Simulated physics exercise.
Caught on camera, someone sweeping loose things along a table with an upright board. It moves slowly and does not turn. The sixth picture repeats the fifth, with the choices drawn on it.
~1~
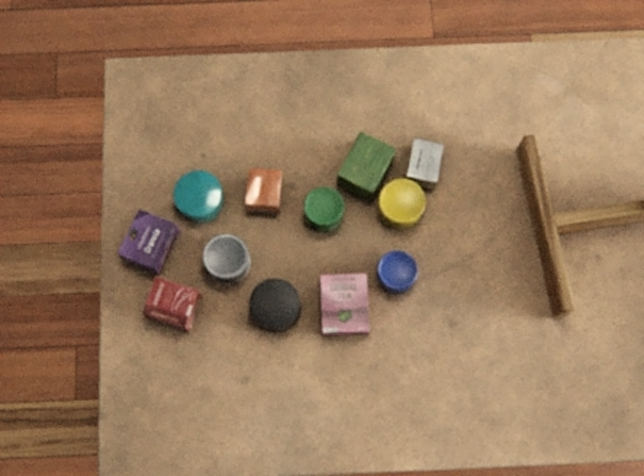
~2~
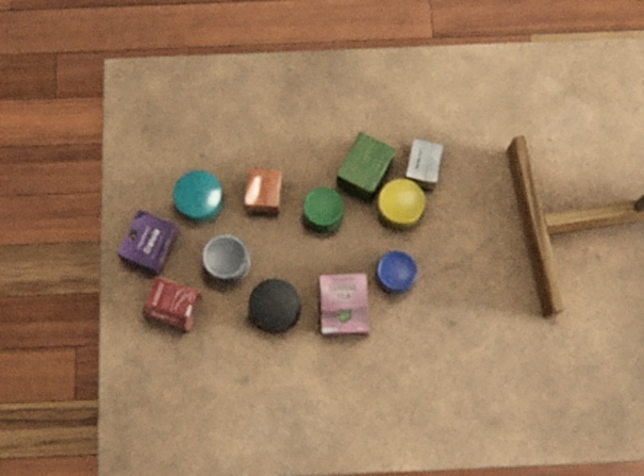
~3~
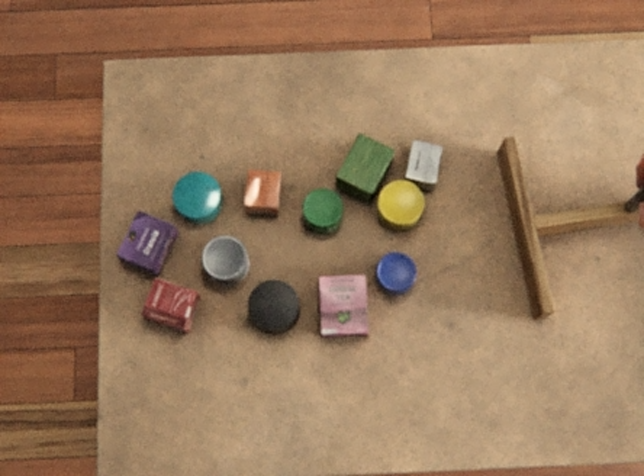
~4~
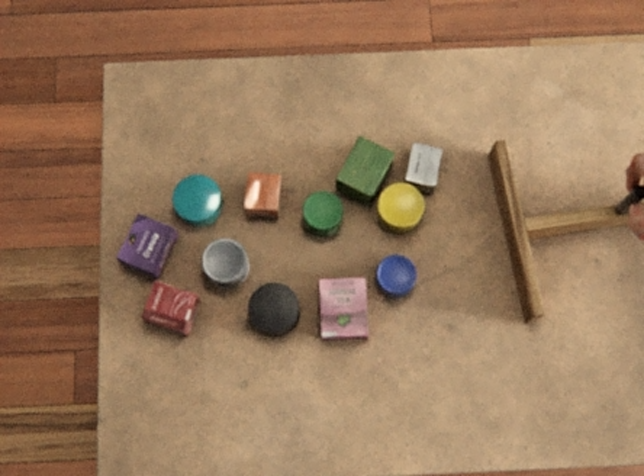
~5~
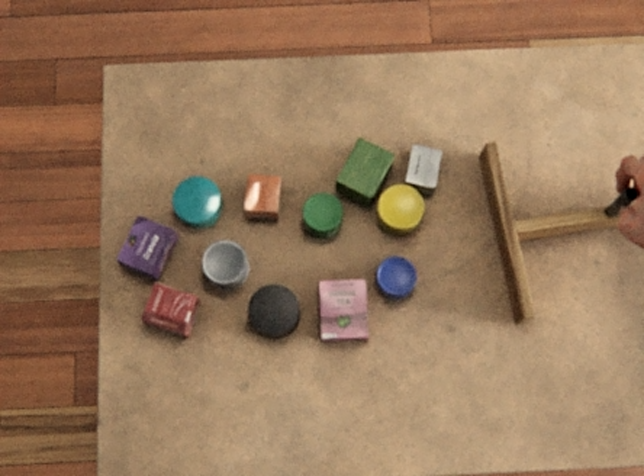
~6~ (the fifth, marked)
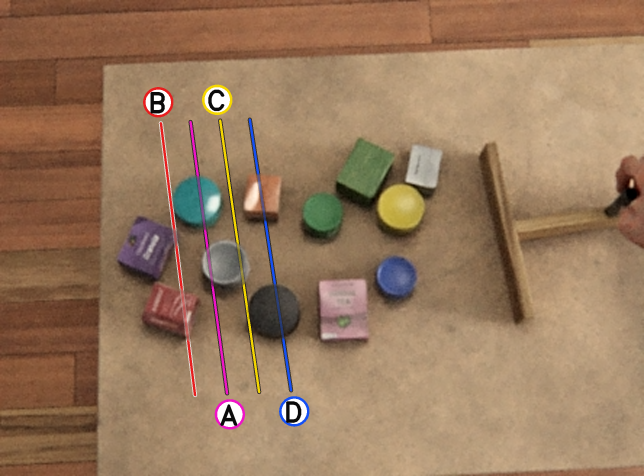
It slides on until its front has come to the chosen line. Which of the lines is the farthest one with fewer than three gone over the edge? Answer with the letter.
A is the last line within the limit.
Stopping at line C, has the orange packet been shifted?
By then, yes.
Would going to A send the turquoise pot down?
Yes.
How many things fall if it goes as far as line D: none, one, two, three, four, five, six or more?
By then, none.
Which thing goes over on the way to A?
It is the turquoise pot.
On the copy, A at (208, 253); B at (177, 254); C at (239, 251); D at (270, 250).
On A. First, board (402, 232); white packet (363, 169); green block (327, 178).
Then, board (294, 237); purple packet (140, 254); turquoise pot (151, 207).
Finally, board (209, 241); turquoise pot over the edge; purple packet (99, 258); one fallen.
By contrast, B drops four; C is within the limit but short; D is within the limit but short.
